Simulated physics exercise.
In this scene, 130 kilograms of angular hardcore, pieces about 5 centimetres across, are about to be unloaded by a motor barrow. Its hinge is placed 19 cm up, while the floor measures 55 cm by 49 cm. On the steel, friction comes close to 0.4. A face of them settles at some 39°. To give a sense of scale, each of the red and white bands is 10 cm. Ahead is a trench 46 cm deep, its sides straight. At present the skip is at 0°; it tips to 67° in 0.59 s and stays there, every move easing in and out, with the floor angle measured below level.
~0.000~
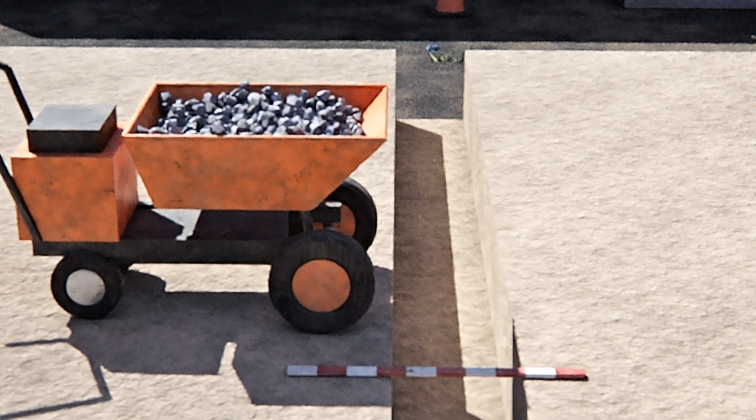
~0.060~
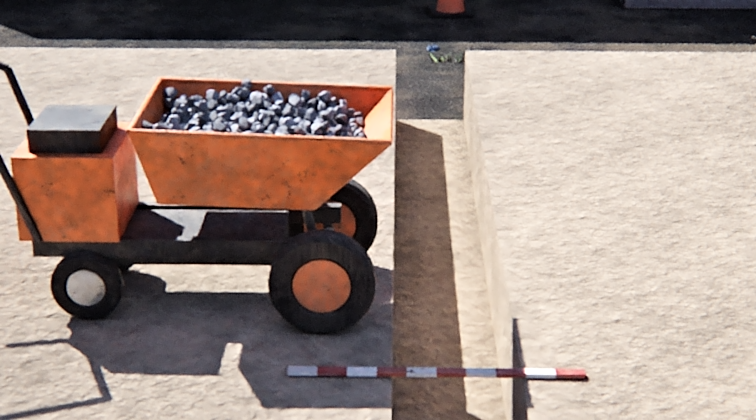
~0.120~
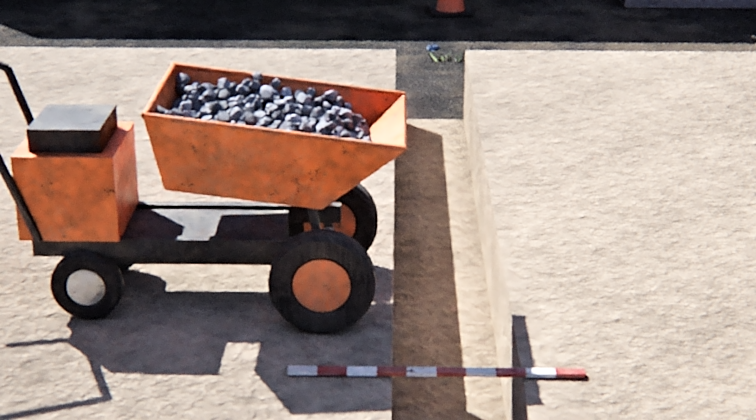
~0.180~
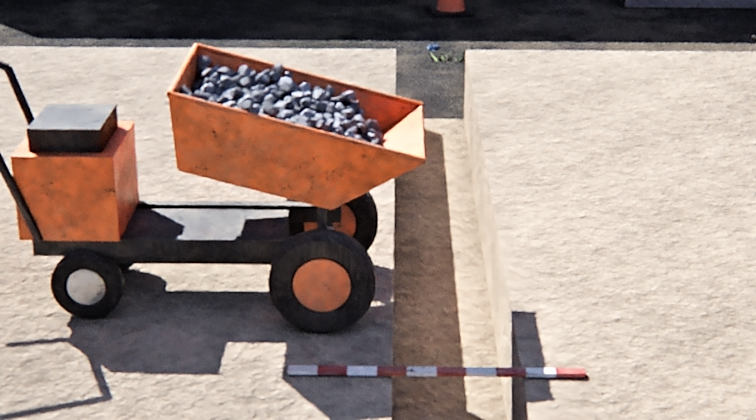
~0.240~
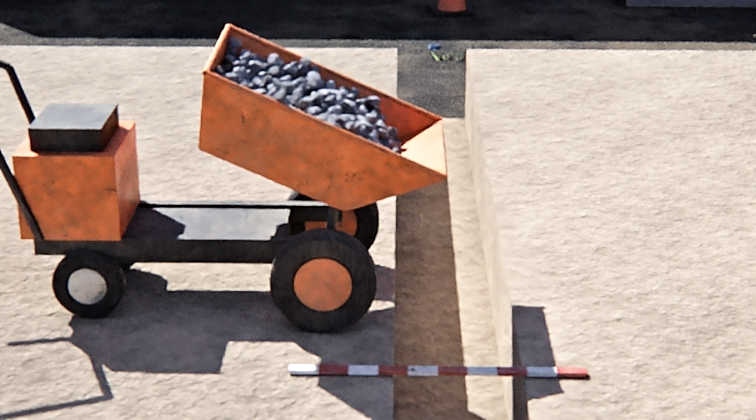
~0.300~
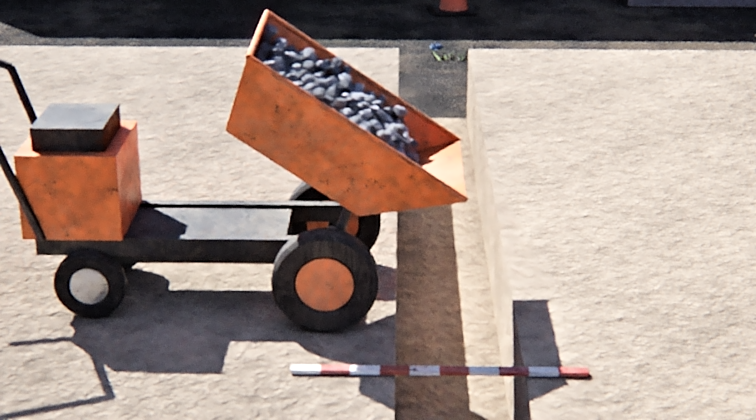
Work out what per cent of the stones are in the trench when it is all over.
It comes to roughly 31 per cent.
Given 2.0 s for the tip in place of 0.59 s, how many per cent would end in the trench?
55 %.
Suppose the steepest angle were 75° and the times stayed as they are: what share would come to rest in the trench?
About 30 per cent would end up in the trench.
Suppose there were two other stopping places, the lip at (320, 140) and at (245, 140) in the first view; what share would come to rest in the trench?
That gives roughly 80 per cent and roughly 90 per cent.
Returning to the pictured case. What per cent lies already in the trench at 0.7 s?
Around 5 per cent of it.
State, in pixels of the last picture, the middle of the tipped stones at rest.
Their middle lands near (561, 292).
After 0.4 s the floor is at 56°; 100 % in the skip; the foremost stones are at (462, 205).
After 0.7 s the floor is at 67°; 78 % in the skip, 5 % in the trench, 17 % past the trench; the foremost stones are at (568, 269).
After 1.0 s the floor is at 67°; 21 % in the skip, 8 % in the trench, 71 % past the trench; the foremost stones are past the picture's edge.
After 3.0 s the floor is at 67°; 0 % in the skip, 31 % in the trench, 69 % past the trench; the foremost stones are past the picture's edge.
